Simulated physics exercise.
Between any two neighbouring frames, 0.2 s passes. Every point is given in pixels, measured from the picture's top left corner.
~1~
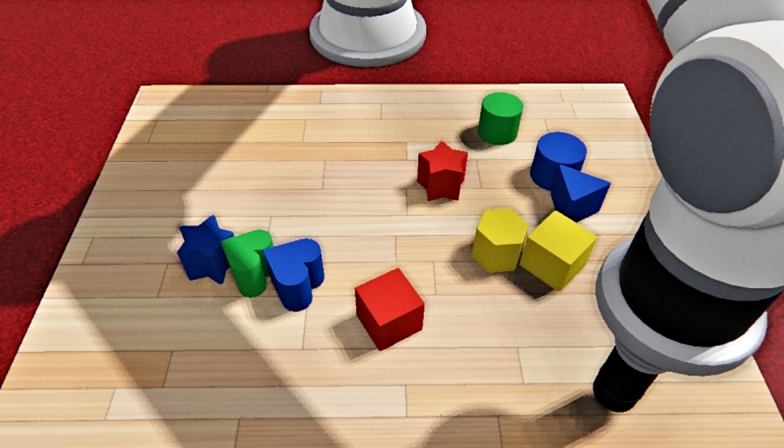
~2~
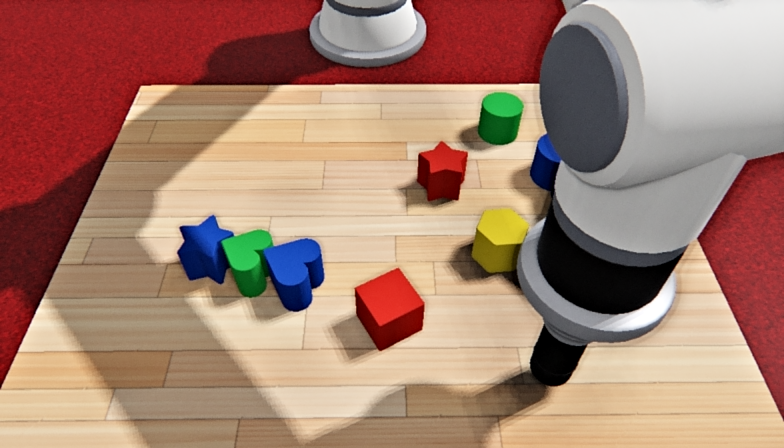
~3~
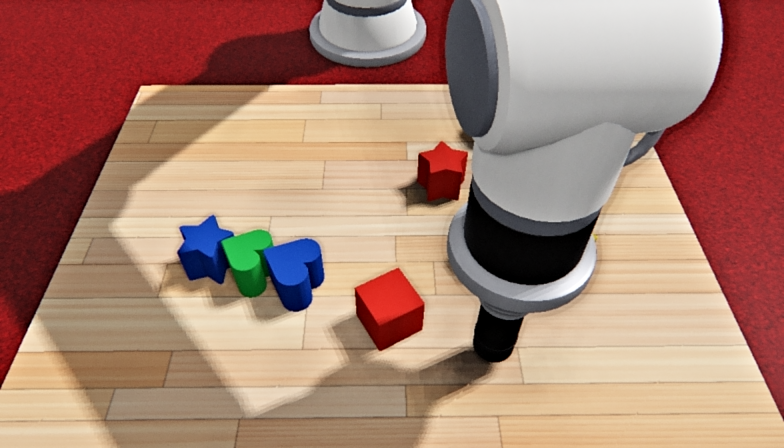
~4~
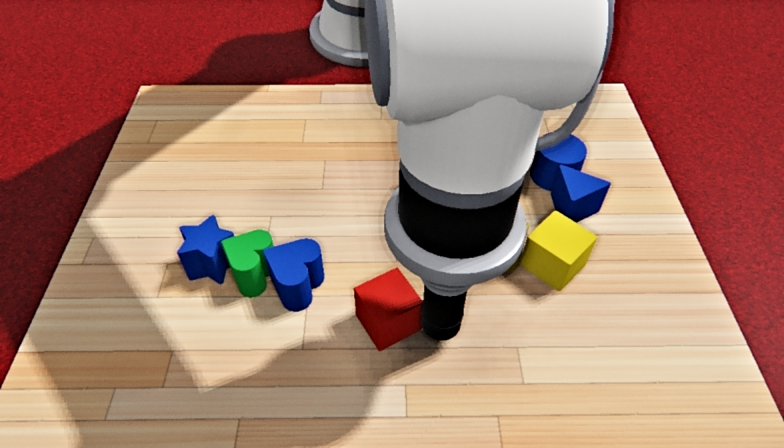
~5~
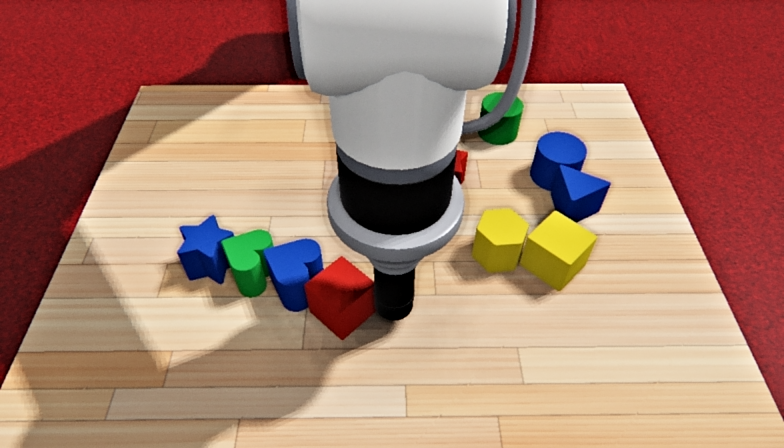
A robot arm with a black tip swept left across a wooden table of colored blocks, reached the red cube, and pushed it left up beside the blue heart in the row.
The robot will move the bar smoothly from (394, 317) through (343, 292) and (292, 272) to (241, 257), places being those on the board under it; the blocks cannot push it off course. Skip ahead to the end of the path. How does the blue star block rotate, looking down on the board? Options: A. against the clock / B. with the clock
The answer is B.
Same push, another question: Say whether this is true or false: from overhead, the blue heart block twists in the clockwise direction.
Answer: False.
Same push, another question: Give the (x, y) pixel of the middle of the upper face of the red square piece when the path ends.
It comes to (199, 255).
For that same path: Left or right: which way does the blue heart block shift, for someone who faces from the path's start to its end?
Left.
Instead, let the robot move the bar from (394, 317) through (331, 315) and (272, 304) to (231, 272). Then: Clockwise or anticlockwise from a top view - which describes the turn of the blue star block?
The turn is anti-clockwise.
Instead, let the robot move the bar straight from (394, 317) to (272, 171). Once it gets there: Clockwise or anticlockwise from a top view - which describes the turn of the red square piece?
The answer is counter-clockwise.
The first path, step by step. One third of the way, bar at (340, 279); blue star block at (172, 229), turned 15° clockwise; green heart block at (206, 245); blue heart block at (248, 255); red square piece at (292, 267), turned 30° anticlockwise.
Two thirds of the way, bar at (289, 259); blue star block at (143, 221), turned 45° clockwise; green heart block at (156, 250), turned 25° clockwise; blue heart block at (194, 265), turned 40° anticlockwise; red square piece at (243, 257), turned 65° anticlockwise.
At the end, bar at (237, 245); blue star block at (137, 221), turned 60° clockwise; green heart block at (117, 258), turned 75° clockwise; blue heart block at (158, 285), turned 75° anticlockwise; red square piece at (199, 255), turned 100° anticlockwise.
